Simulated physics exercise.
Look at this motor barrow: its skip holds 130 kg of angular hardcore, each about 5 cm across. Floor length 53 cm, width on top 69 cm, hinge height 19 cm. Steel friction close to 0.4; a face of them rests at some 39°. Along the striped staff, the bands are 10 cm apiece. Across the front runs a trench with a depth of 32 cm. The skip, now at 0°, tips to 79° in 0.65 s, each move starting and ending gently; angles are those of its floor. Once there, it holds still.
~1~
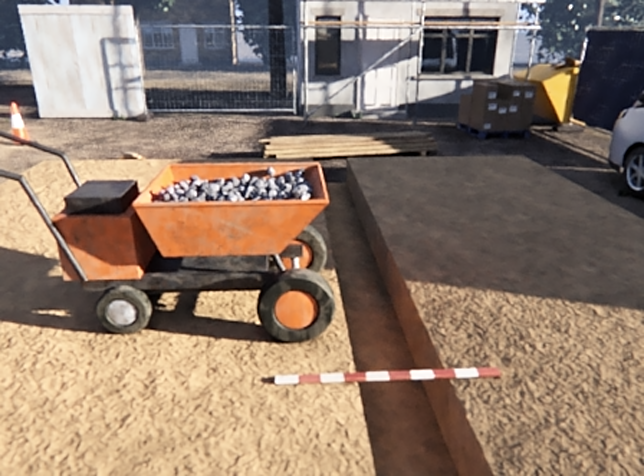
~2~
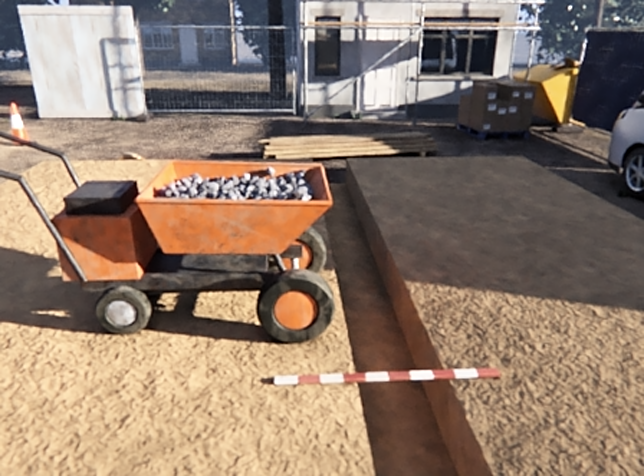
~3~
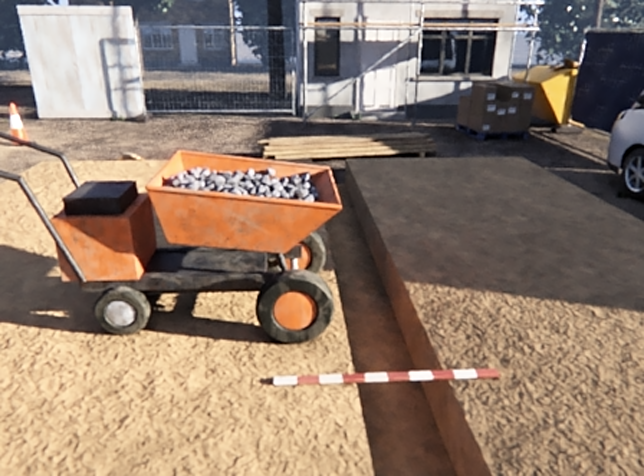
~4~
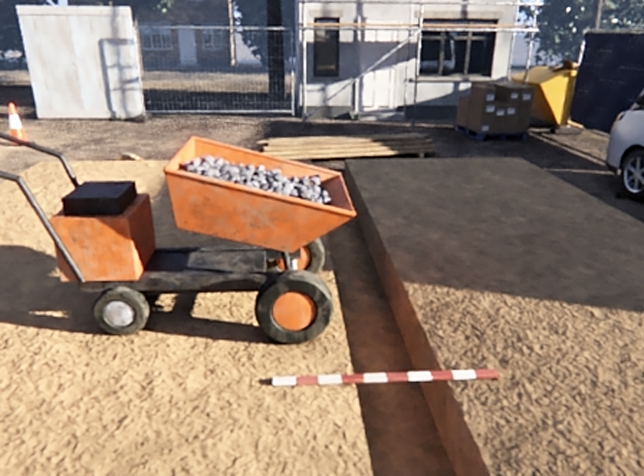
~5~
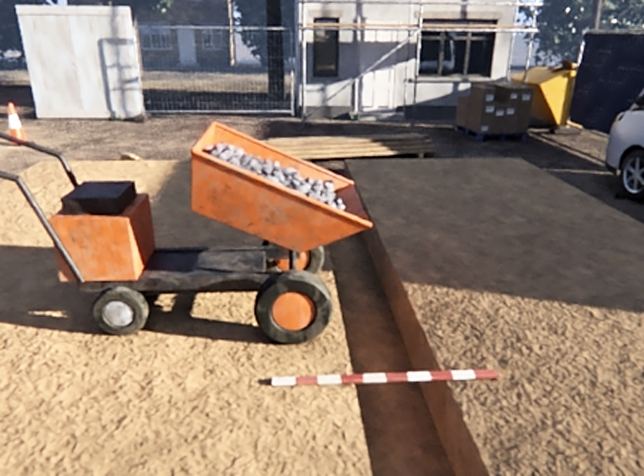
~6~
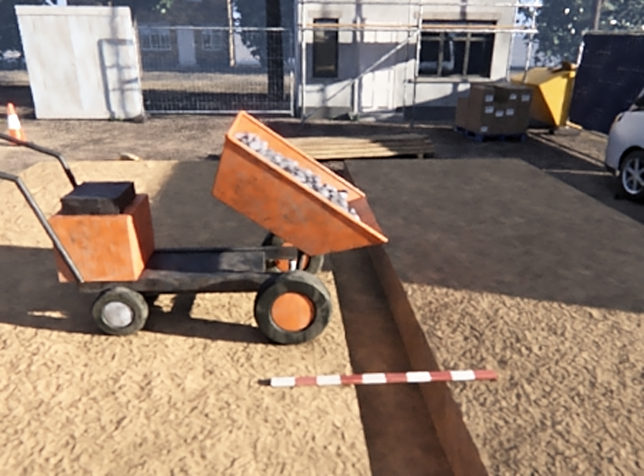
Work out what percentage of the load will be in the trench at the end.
It comes to roughly 26 percent of the load.
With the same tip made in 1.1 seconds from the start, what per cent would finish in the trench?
Estimate: About 45 %.
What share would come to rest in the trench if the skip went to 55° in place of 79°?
With that change, near 15 per cent.
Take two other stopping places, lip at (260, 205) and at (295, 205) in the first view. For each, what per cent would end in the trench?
First spot about 85, second spot about 60 per cent.
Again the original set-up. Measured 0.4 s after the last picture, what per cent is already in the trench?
At that moment: Approx. 10 %.
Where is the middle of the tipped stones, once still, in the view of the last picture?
Somewhere near pixel (452, 304).
Then, 0.2 s after the last picture the floor is at 67°, 100 % in the skip; the foremost stones are at (396, 258).
Then, 0.4 s after the last picture the floor is at 79°, 48 % in the skip, 8 % in the trench, 44 % past the trench; the foremost stones are at (486, 312).
Then, 0.8 s after the last picture the floor is at 79°, 3 % in the skip, 21 % in the trench, 76 % past the trench; the foremost stones are at (613, 294).
Then, 2.8 s after the last picture the floor is at 79°, 0 % in the skip, 26 % in the trench, 74 % past the trench; the foremost stones are past the picture's edge.
